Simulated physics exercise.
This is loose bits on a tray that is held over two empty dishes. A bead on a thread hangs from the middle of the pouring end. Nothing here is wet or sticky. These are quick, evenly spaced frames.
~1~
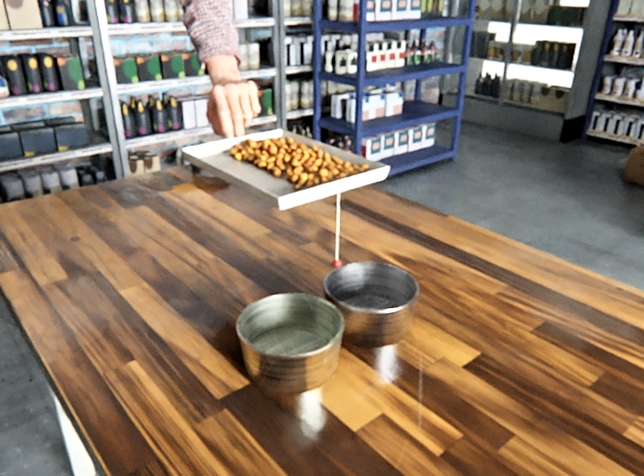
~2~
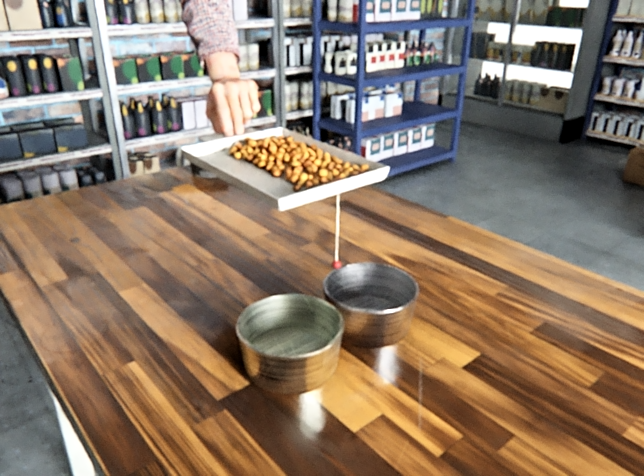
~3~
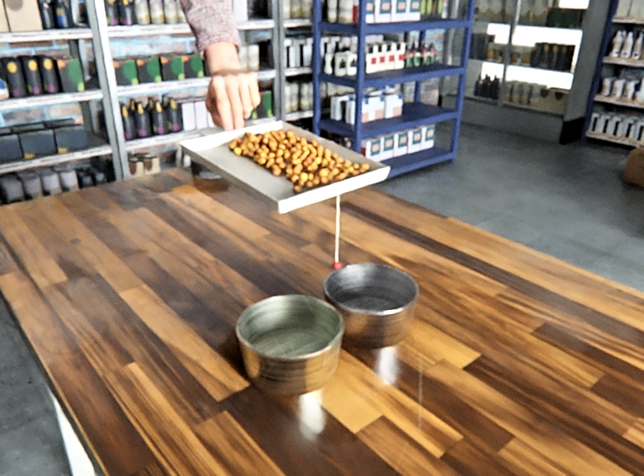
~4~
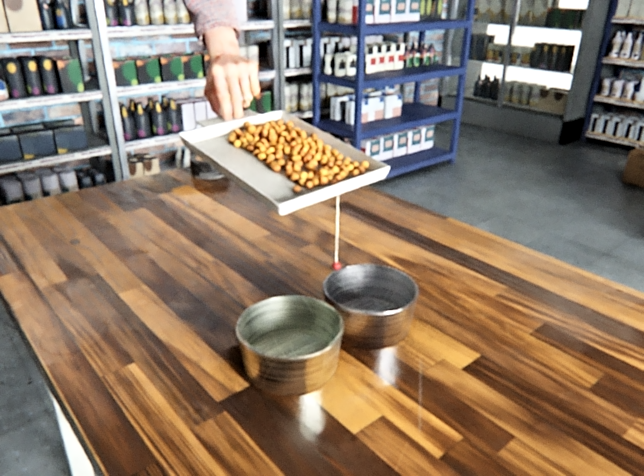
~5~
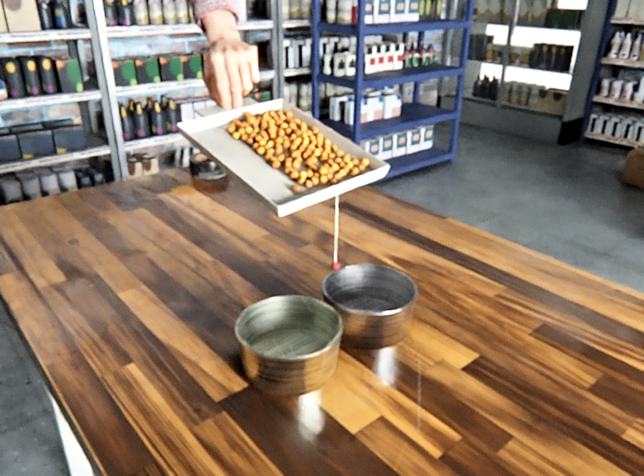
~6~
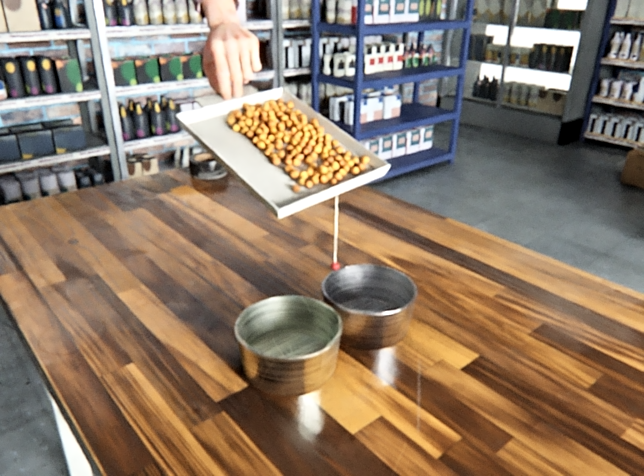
The clip opens on a hand holding a pale tray of roasted chickpeas nearly level above two empty metal dishes on a striped wooden table, a bead hanging on a thread from its near end. The hand then gradually raises the back of the tray, steepening its slope toward the lower left corner.
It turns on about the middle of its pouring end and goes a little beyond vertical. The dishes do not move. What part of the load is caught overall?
They take over half between them.
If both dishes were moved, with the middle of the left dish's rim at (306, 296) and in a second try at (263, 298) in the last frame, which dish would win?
The first try: Left. The second: The left-hand dish.
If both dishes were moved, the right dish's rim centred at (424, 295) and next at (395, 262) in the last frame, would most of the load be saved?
The first try: Less than half. The second: Most of it.
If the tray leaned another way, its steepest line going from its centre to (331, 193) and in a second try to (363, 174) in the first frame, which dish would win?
At the first place the right one, at the second the right-hand dish.
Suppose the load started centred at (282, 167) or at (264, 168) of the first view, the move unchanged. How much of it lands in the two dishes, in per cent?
In turn 90 and 90 in a hundred.
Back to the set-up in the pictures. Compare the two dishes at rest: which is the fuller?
More ends in the left dish.
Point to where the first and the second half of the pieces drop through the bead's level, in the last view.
At about (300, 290), then at (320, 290).
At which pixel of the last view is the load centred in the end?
Roughly at (306, 352).
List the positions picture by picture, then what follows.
The first frame shows corners of the pouring end (280, 196) and (385, 166), level; middle of the load (287, 160), roasted chickpeas; left dish (324, 363); right dish (404, 320); bead on its thread (337, 264).
The second frame shows corners of the pouring end (280, 198) and (385, 167), level; middle of the load (286, 159).
The third frame shows corners of the pouring end (280, 200) and (385, 167), tipped barely, lowest at the left corner; middle of the load (287, 156).
The fourth frame shows corners of the pouring end (280, 203) and (386, 166), tipped a little, lowest at the left corner; middle of the load (286, 150).
The fifth frame shows corners of the pouring end (280, 205) and (385, 165), tipped a little, lowest at the left corner; middle of the load (286, 144).
The sixth frame shows corners of the pouring end (280, 207) and (386, 164), tipped clearly, lowest at the left corner; middle of the load (286, 139); left dish (322, 366); right dish (402, 322).
Just after the last frame, tray tipped steeply; almost all on the tray; just a few in the left dish; just a few in the air.
A moment on, tray tipped past a quarter turn; roughly a quarter on the tray; roughly a third in the left dish; about a tenth in the right dish; just a few outside both; roughly a third in the air.
Further on, tray tipped past a quarter turn; roughly two thirds in the left dish; roughly a quarter in the right dish; about a tenth outside both; just a few in the air.
When it is over, tray tipped past a quarter turn; roughly two thirds in the left dish; roughly a quarter in the right dish; about a tenth outside both; just a few in the air.
